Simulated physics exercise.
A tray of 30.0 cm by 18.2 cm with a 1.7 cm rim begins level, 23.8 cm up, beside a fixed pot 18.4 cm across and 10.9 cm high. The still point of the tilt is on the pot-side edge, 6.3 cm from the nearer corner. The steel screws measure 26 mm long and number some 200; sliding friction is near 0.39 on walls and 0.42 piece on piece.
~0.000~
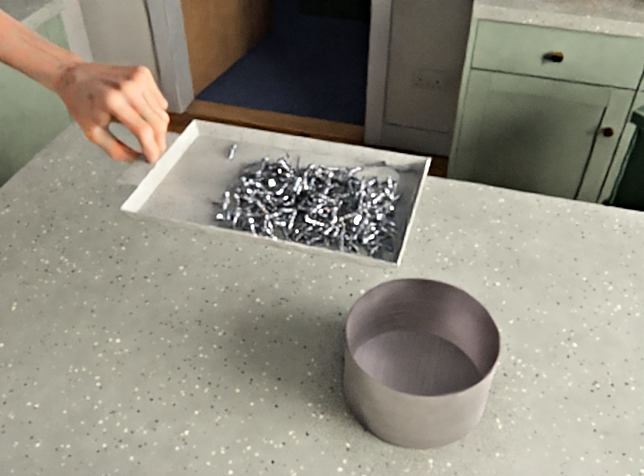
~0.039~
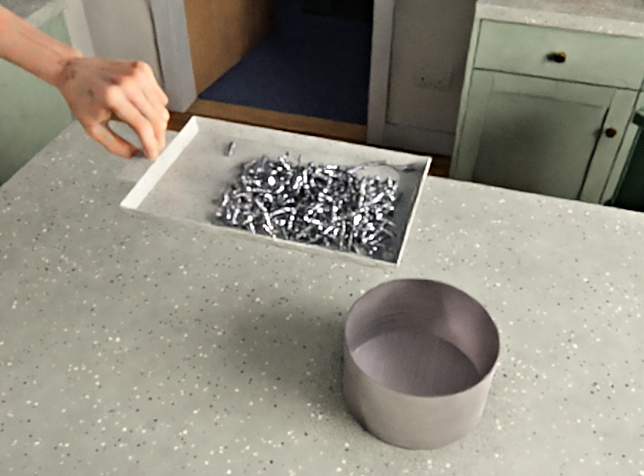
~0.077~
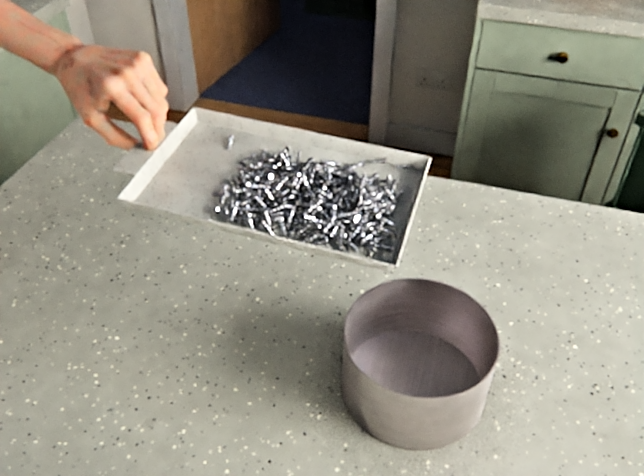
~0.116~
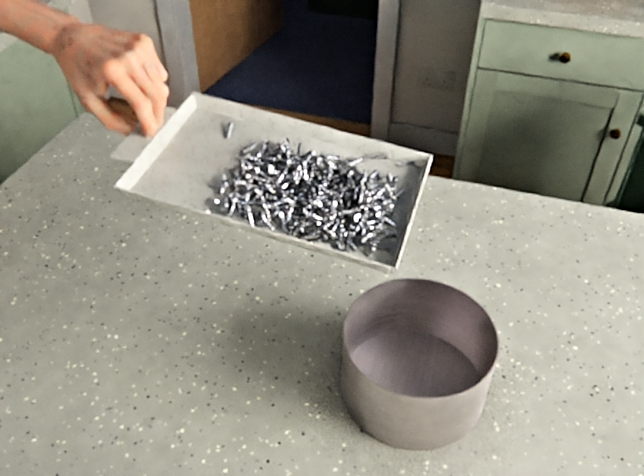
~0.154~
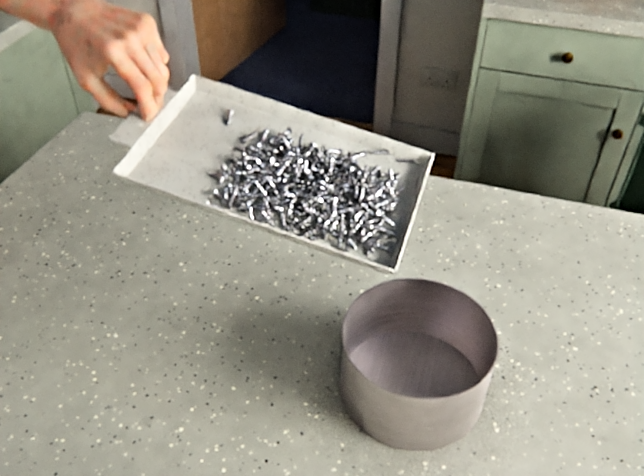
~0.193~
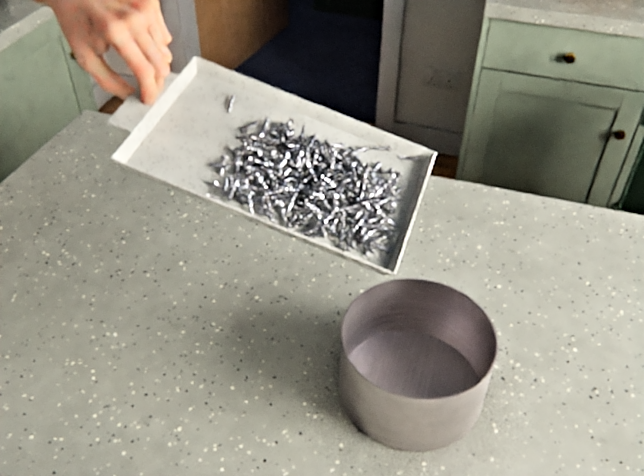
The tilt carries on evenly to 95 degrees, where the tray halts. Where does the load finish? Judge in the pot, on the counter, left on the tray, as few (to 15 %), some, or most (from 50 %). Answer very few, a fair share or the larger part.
In the pot: The larger part; on the counter: Very few; left on the tray: Very few.
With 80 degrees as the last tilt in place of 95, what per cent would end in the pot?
In that case some 95 per cent.
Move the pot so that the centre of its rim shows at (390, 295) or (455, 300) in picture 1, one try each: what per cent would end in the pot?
About 25 and 35 per cent.
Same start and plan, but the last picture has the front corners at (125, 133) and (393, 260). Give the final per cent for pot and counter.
Pot 60, counter 40.
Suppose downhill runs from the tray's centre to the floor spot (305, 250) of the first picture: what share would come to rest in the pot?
Some 60 per cent.
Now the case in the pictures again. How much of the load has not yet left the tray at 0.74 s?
About 25 per cent.
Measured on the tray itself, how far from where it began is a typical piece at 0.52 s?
Some 6 cm.
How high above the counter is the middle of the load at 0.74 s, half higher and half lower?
Roughly 18 cm.
After 0.52 s, tilt 54 degrees; the tray holds 100 %, the pot 0 %.
Then, at 0.74 s, tilt 80 degrees; the tray holds 25 %, the pot 15 %.
Then, at 1.08 s, tilt 95 degrees; the tray holds 0 %, the pot 95 %.
In the end, at 2.2 s, pot 95 %, counter 5 %, tray 0 %.
